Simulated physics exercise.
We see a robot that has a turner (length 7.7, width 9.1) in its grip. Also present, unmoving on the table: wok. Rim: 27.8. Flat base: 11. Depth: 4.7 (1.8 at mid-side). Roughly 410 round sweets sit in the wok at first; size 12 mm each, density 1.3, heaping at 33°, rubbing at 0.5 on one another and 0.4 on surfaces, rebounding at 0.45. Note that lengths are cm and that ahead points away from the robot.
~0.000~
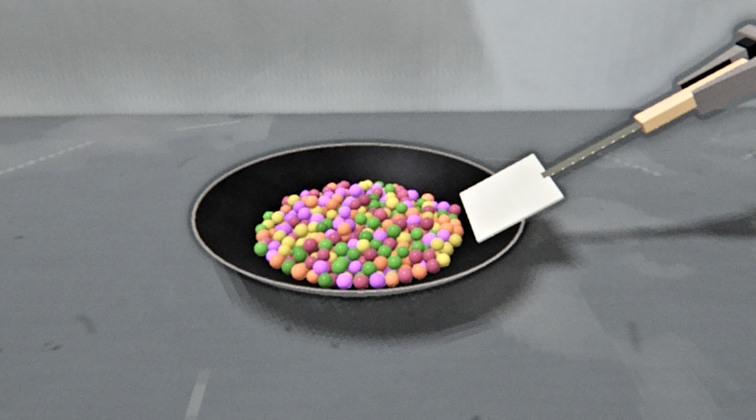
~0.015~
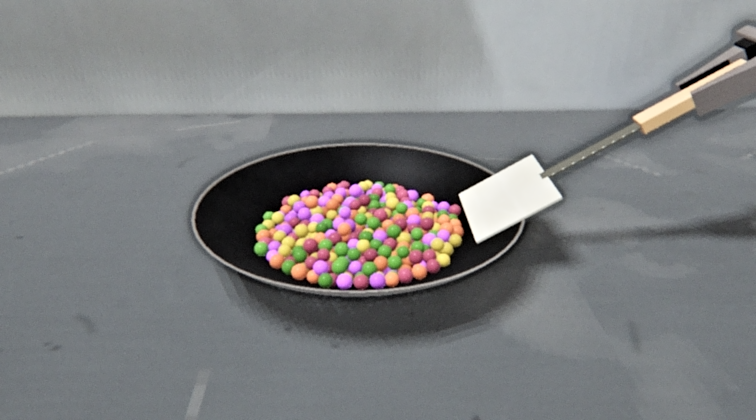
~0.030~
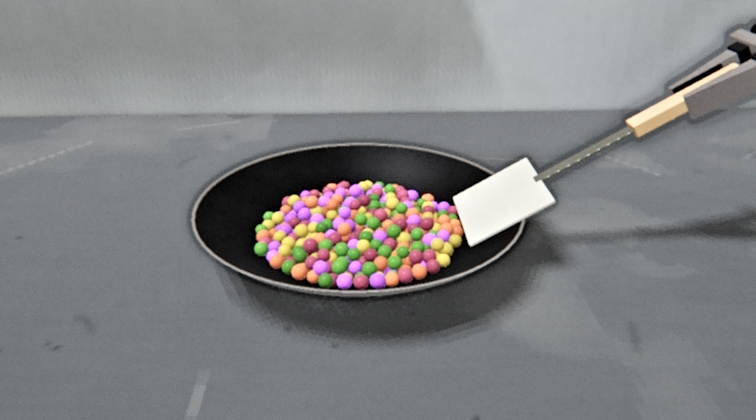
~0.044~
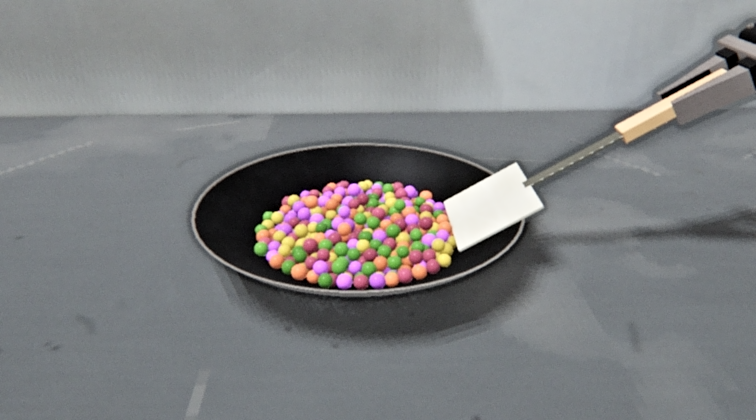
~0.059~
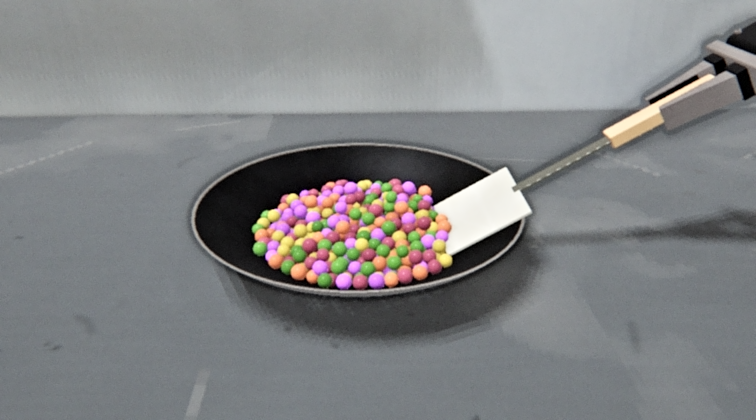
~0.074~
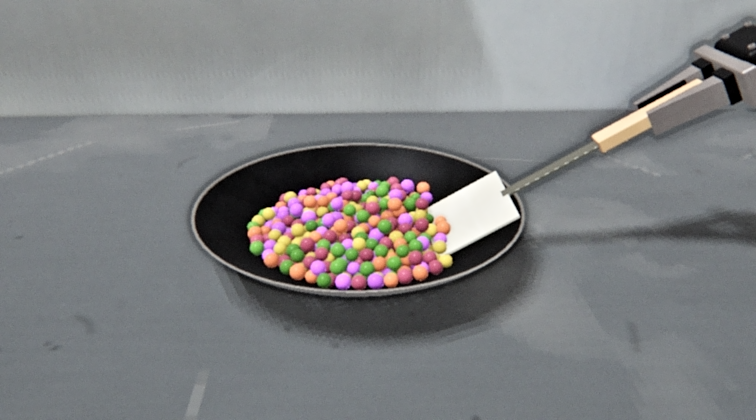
A black wok heaped with small round sweets in purple, green, orange, yellow and dark red sits on a dark grey table before a pale wall, seen from slightly above by a still camera. At right, a robot arm holds a white-bladed turner at a slant. The blade slides a short way left and down against the sweets, nudging the pile slightly leftward.
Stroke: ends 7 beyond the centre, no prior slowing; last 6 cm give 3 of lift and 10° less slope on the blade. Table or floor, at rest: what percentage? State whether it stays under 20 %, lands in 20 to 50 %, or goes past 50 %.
It stays under 20 %.
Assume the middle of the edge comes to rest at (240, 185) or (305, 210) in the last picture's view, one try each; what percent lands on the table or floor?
First try about 35 percent, second about 0 percent.
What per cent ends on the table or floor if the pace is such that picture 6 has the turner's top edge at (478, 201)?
About 35 per cent.
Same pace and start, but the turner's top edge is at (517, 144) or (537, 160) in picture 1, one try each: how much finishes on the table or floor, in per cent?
First try roughly 10 percent, second try roughly 10 percent.
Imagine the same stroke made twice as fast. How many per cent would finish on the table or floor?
Then about 40 per cent.
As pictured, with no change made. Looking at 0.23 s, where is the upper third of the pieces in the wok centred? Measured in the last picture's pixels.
The middle sits at approx. (277, 211).
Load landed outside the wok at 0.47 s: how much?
10 %.
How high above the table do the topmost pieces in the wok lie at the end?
Roughly 6.5 centimetres.
After 0.15 s, sloping 31°, highest piece 6 above the table; 408 in the wok.
After 0.23 s, sloping 27°, highest piece 6 above the table; 408 in the wok.
After 0.47 s, sloping 21°, highest piece 7 above the table; 365 in the wok, 33 on the table or floor, 10 on the blade or in flight.
After 1.52 s, sloping 21°, highest piece 6 above the table; 361 in the wok, 47 on the table or floor.
In the end, 361 in the wok, 47 on the table or floor. That is 12 % on the table or floor.
